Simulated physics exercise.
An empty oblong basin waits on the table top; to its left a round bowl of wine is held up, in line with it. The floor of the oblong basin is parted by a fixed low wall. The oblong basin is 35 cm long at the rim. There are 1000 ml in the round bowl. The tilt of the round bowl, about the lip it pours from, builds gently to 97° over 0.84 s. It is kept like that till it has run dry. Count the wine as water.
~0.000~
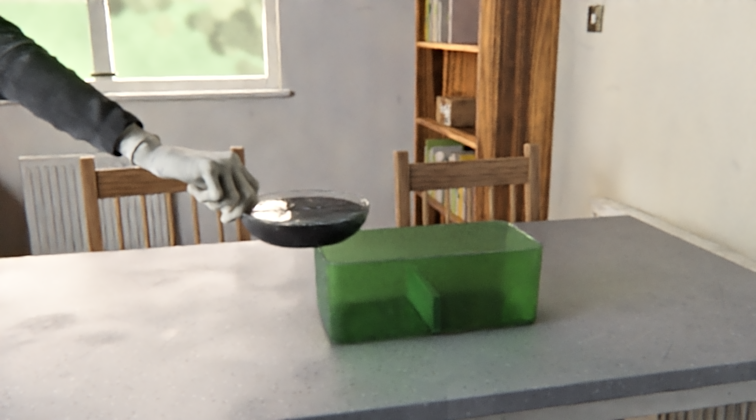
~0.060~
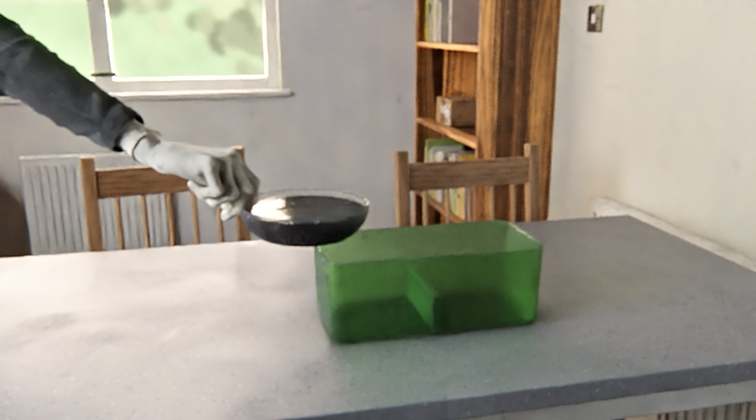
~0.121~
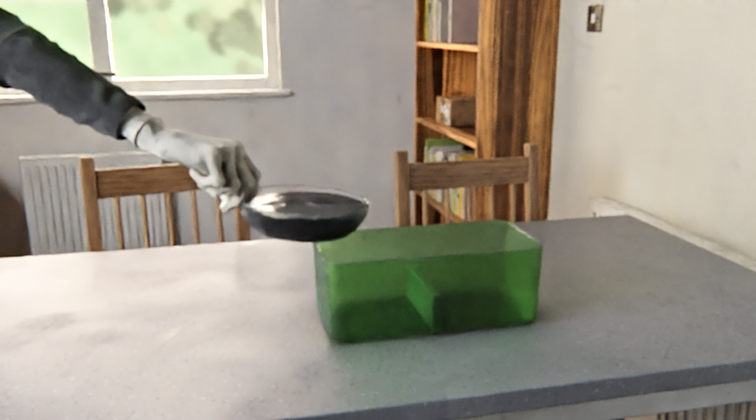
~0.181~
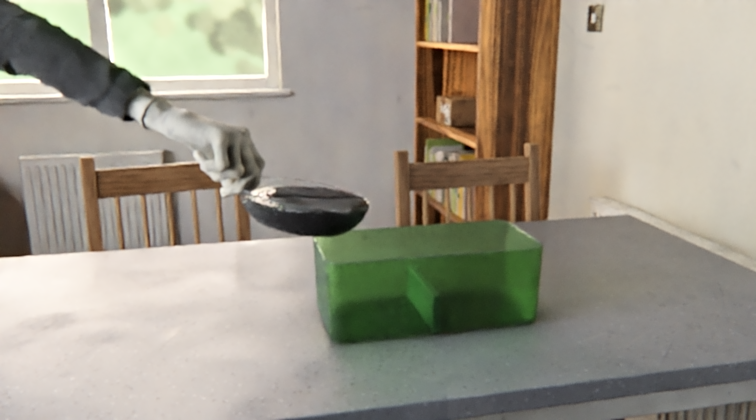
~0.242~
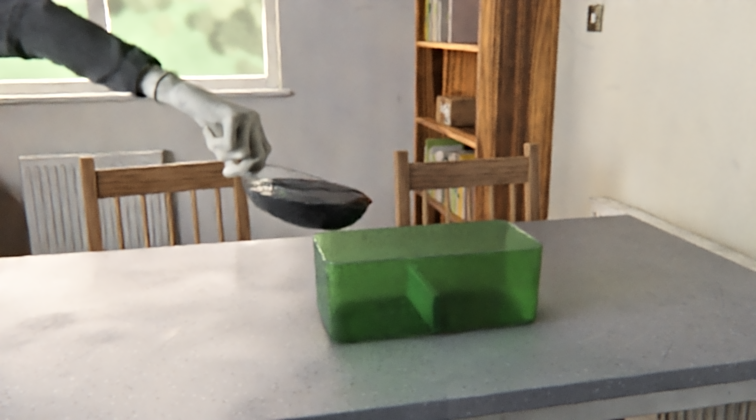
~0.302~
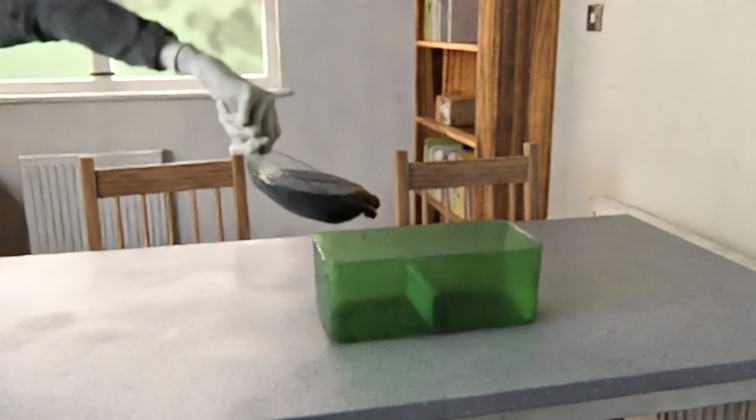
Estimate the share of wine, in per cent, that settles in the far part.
Roughly 69 per cent is past the wall.
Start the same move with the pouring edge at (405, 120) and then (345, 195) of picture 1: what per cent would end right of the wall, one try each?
First 75, then 35 per cent.
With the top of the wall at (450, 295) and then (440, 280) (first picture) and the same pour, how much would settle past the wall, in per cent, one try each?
First 35, then 40 per cent.
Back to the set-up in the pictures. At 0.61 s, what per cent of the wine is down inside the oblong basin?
Some 44 per cent.
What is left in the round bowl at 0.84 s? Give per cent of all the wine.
About 0 per cent.
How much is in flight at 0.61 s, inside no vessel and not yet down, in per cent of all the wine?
About 46 per cent.
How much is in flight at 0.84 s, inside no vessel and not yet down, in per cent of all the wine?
Some 10 per cent.
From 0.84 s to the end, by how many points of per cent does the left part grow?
Some 7 per cent.
After 0.61 s the tilt is 81° and 9 per cent is still to pour, 12 is left of the wall and 32 right of it.
After 0.84 s the tilt is 97° and 0 per cent is still to pour, 20 is left of the wall and 68 right of it.
After 1.08 s the tilt is 97° and 0 per cent is still to pour, 27 is left of the wall and 69 right of it.
After 1.34 s the tilt is 97° and 0 per cent is still to pour, 27 is left of the wall and 69 right of it.
In the end 27 per cent lies left of the wall, 69 right of it and 4 outside.
